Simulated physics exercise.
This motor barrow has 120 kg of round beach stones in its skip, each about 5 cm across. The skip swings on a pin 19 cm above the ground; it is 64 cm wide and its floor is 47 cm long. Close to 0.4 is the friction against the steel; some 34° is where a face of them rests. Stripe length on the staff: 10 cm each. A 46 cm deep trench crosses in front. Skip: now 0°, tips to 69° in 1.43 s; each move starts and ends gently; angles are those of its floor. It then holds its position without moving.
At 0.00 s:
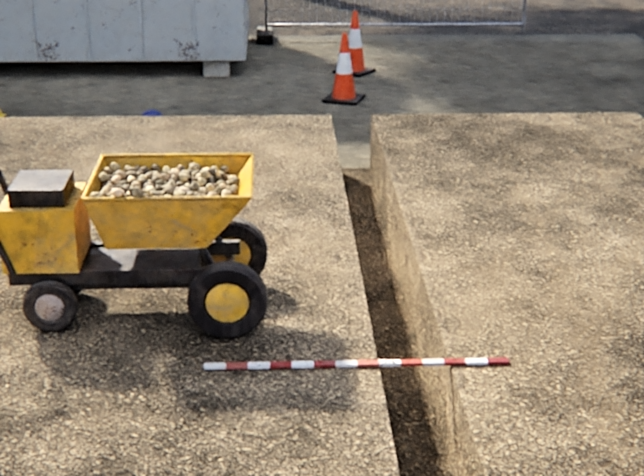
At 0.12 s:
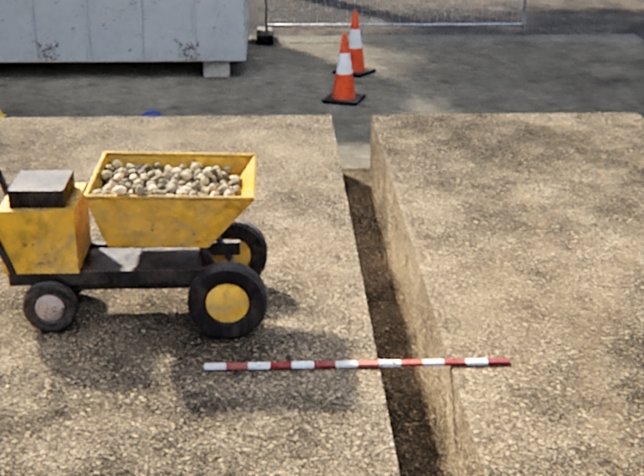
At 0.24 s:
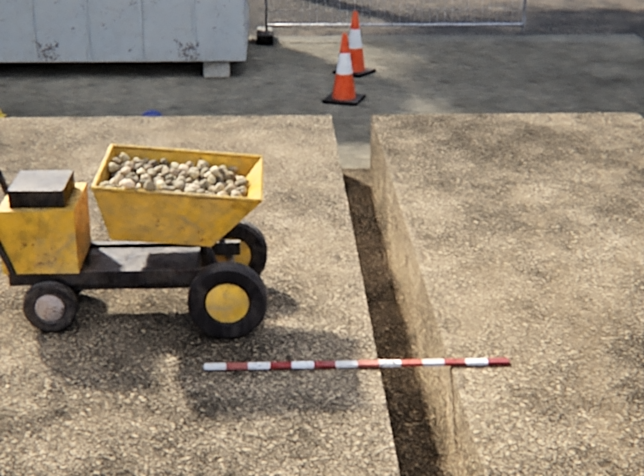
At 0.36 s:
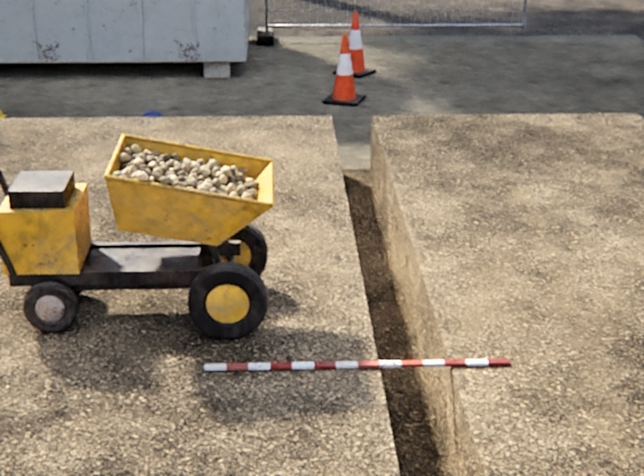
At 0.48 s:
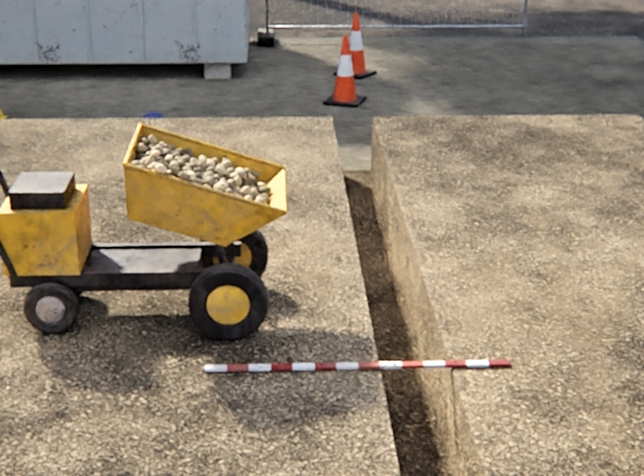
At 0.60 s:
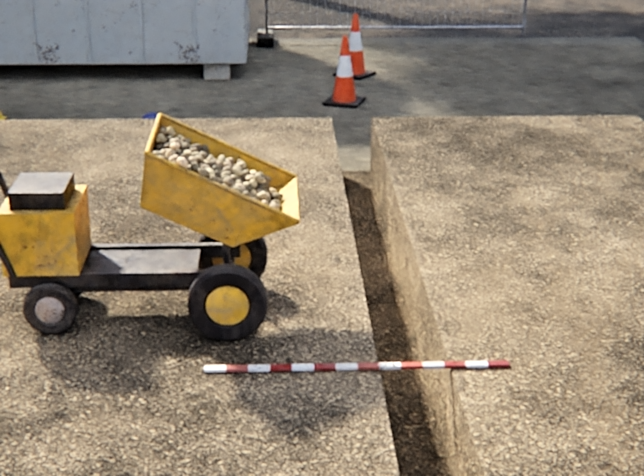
On a gravelly work site beside a narrow trench, a yellow motor barrow stood still while its skip full of round stones tilted gradually toward the right, its left end rising well above the frame.
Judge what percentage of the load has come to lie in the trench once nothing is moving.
Roughly 96 in every hundred.
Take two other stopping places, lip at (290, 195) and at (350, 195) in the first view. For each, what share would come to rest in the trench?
Near 80 and near 15 percent.
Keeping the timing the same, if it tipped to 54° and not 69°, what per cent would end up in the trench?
In that case near 50 per cent.
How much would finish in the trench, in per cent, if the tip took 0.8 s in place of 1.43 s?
Probably about 95 in a hundred.
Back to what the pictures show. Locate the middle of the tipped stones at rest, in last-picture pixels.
(399, 372).
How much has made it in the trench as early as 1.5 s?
Around 50 per cent of it.
After 1.1 s the floor is at 58°; 99 % in the skip, 1 % short of the trench; the foremost stones are at (350, 253).
After 1.5 s the floor is at 69°; 43 % in the skip, 9 % short of the trench, 48 % in the trench; the foremost stones are at (428, 376).
After 1.9 s the floor is at 69°; 14 % in the skip, 9 % short of the trench, 76 % in the trench; the foremost stones are at (429, 386).
After 3.8 s the floor is at 69°; 0 % in the skip, 4 % short of the trench, 96 % in the trench; the foremost stones are at (431, 388).
